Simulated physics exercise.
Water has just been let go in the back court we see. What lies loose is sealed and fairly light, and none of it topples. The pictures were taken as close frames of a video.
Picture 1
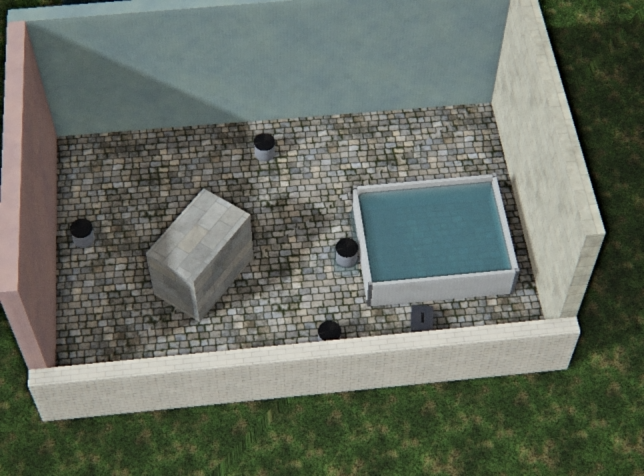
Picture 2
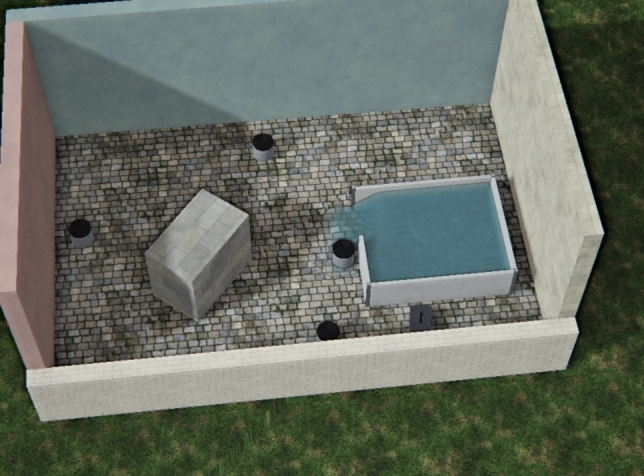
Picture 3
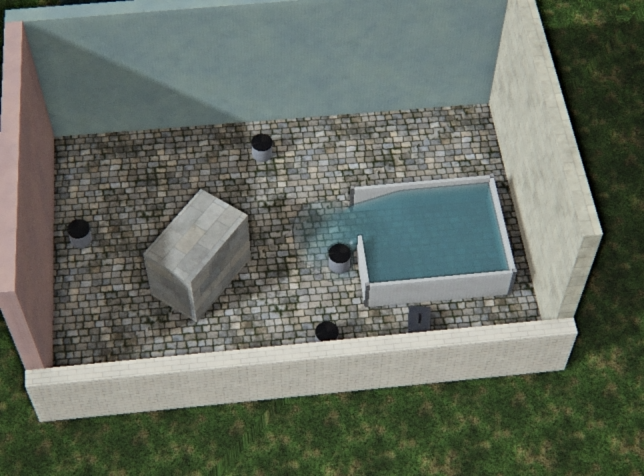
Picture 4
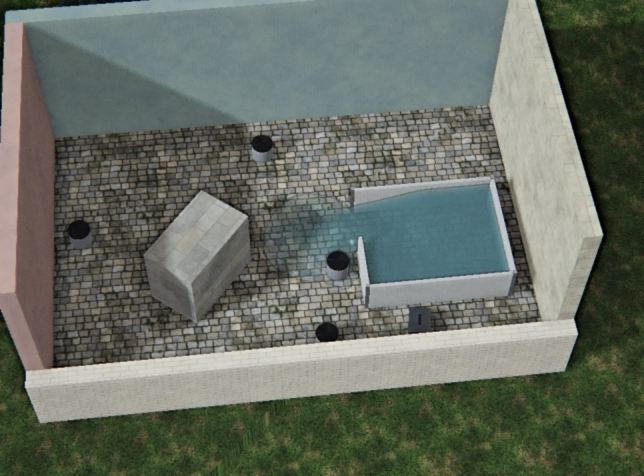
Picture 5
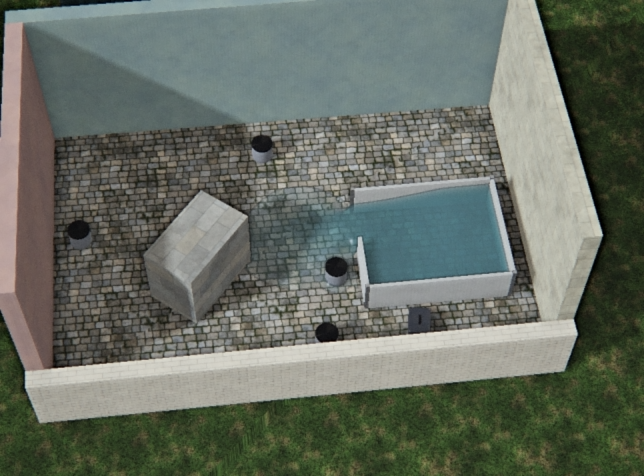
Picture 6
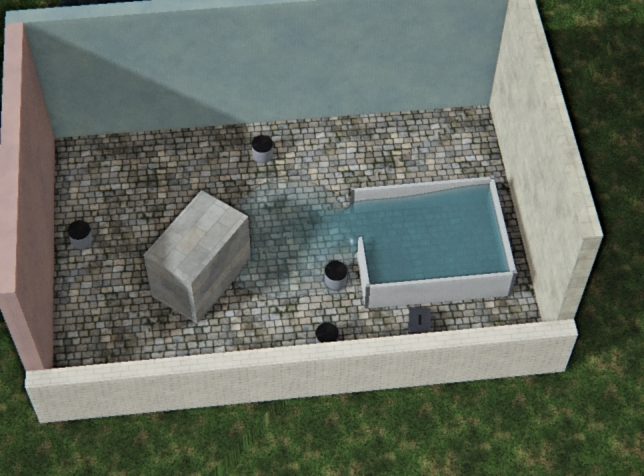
The video shows a walled, cobbled court with a stone block, several pails and a raised pool. Water pours from the pool's left side and spreads leftward over the cobbles, while the nearest pail shifts slightly toward the front wall.
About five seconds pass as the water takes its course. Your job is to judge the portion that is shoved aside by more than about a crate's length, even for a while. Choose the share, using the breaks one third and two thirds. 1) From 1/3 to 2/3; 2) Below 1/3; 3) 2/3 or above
1.
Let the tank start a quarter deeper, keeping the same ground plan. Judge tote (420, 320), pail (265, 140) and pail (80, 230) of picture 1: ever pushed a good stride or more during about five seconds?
The first stopped before it, the second reached the mark, the third reached the mark.
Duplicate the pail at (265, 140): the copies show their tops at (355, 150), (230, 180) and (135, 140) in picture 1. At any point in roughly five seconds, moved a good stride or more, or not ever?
Taking them one at a time: Remains close, then gets driven off, then gets driven off.
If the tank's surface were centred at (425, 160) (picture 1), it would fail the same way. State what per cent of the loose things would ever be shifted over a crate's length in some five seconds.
40 %, roughly.
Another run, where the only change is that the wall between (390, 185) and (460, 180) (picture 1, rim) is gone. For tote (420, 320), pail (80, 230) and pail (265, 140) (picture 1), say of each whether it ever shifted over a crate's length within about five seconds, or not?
Object by object: Short of it, short of it, covered the distance.
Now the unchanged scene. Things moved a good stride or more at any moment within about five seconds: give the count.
I count 2.
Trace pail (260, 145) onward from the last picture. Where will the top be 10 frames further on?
It ends up close to (239, 119).
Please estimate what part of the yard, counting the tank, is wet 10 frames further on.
Roughly 50 per cent.
A moment on, 0 of 5 are well off their spots; 0 afloat.
Next, 1 of 5 are well off their spots; 1 afloat.
Later, 1 of 5 are well off their spots; 1 afloat.
In the end, 2 of 5 are well off their spots, and 2 have been at some point; 2 afloat.
